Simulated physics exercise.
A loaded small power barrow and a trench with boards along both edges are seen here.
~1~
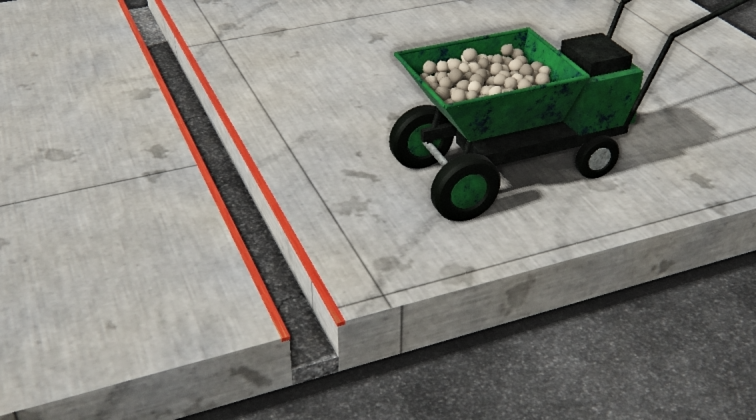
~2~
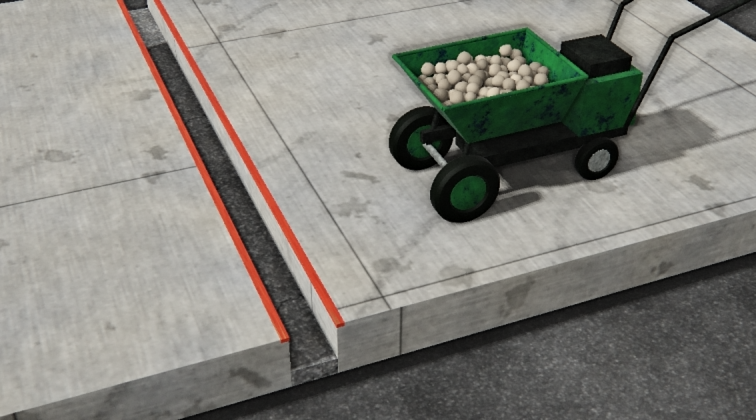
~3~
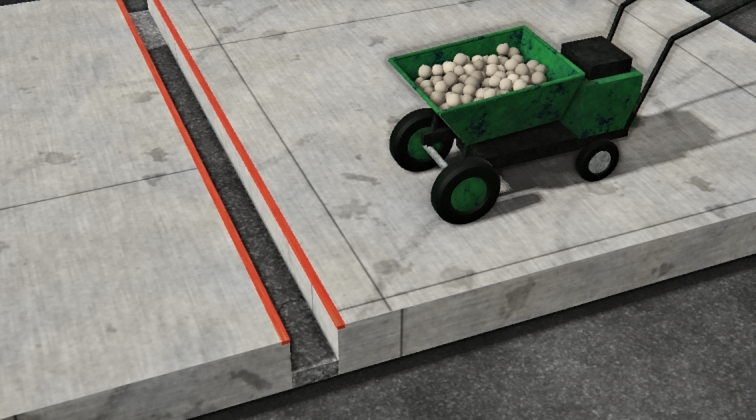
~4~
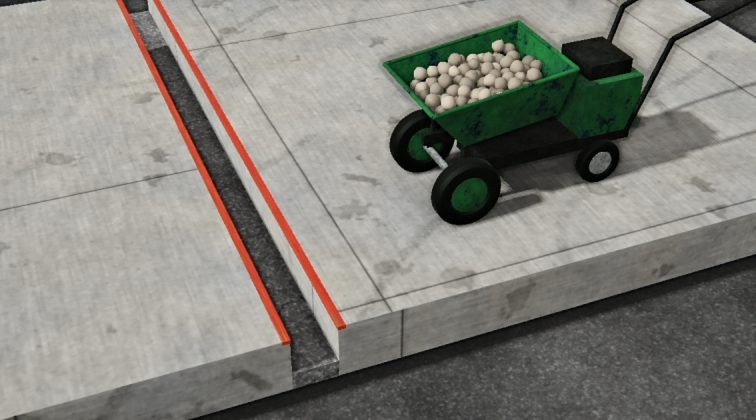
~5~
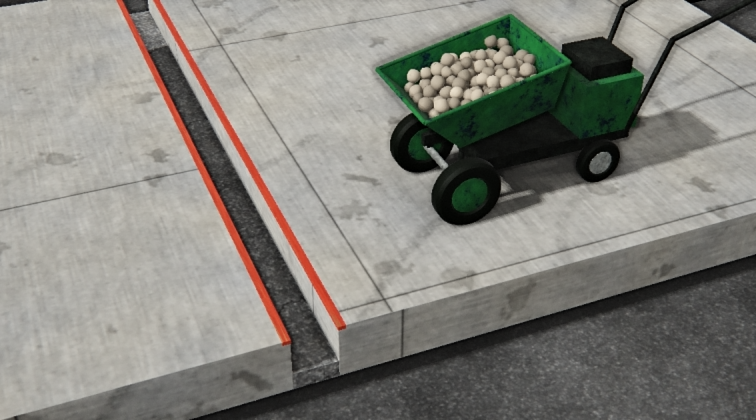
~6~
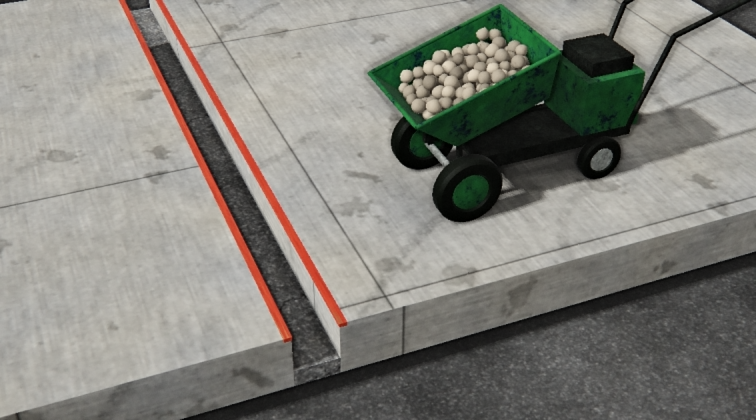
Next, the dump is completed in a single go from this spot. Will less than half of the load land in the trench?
Yes, only a minority gets there.
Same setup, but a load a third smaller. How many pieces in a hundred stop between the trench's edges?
20 in a hundred, roughly.
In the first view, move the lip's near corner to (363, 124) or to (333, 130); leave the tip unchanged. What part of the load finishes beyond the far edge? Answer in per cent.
First spot: 30 %, second spot: 80 %.
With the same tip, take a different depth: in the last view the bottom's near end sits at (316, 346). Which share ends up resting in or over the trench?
20 %.
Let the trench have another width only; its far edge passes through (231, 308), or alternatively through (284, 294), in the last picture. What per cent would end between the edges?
The first case gives close to 20 per cent and the second close to 20 per cent.
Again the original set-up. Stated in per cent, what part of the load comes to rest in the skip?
I reckon some 15 percent.
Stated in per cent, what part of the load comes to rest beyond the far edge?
Roughly 0 per cent of the load.
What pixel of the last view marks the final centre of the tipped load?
Around (312, 214).
Just after the last frame, skip tipped steeply; every one in the skip.
A moment on, skip tipped steeply; almost all in the skip; about a tenth short of the trench; just a few falling.
Further on, skip tipped right over; roughly a third in the skip; roughly half short of the trench; roughly a quarter in or heaped over the trench; just a few falling.
When it is over, skip tipped right over; about a tenth in the skip; roughly two thirds short of the trench; roughly a quarter in or heaped over the trench; not one beyond it.
